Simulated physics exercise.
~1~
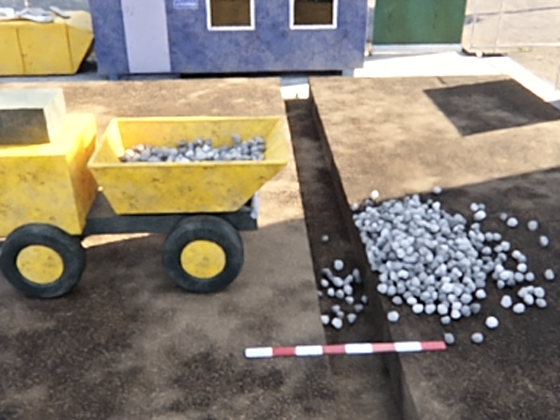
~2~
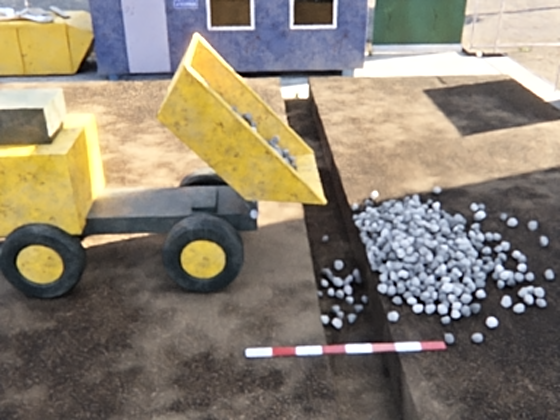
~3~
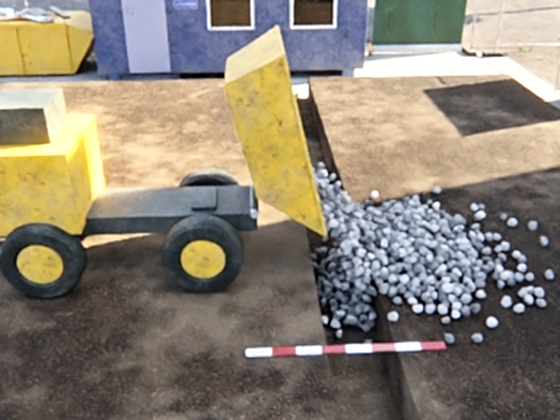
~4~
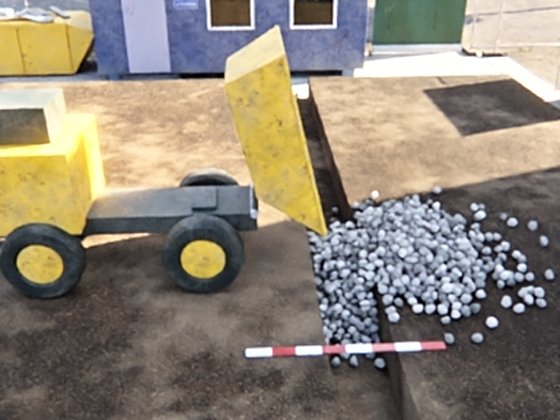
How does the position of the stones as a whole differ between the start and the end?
At the start the stones are split between the truck's skip on the left and the heap by the trench, with a few in the trench. At the end they all lie further right and lower overall, with the skip's load mostly in the trench beside the heap.
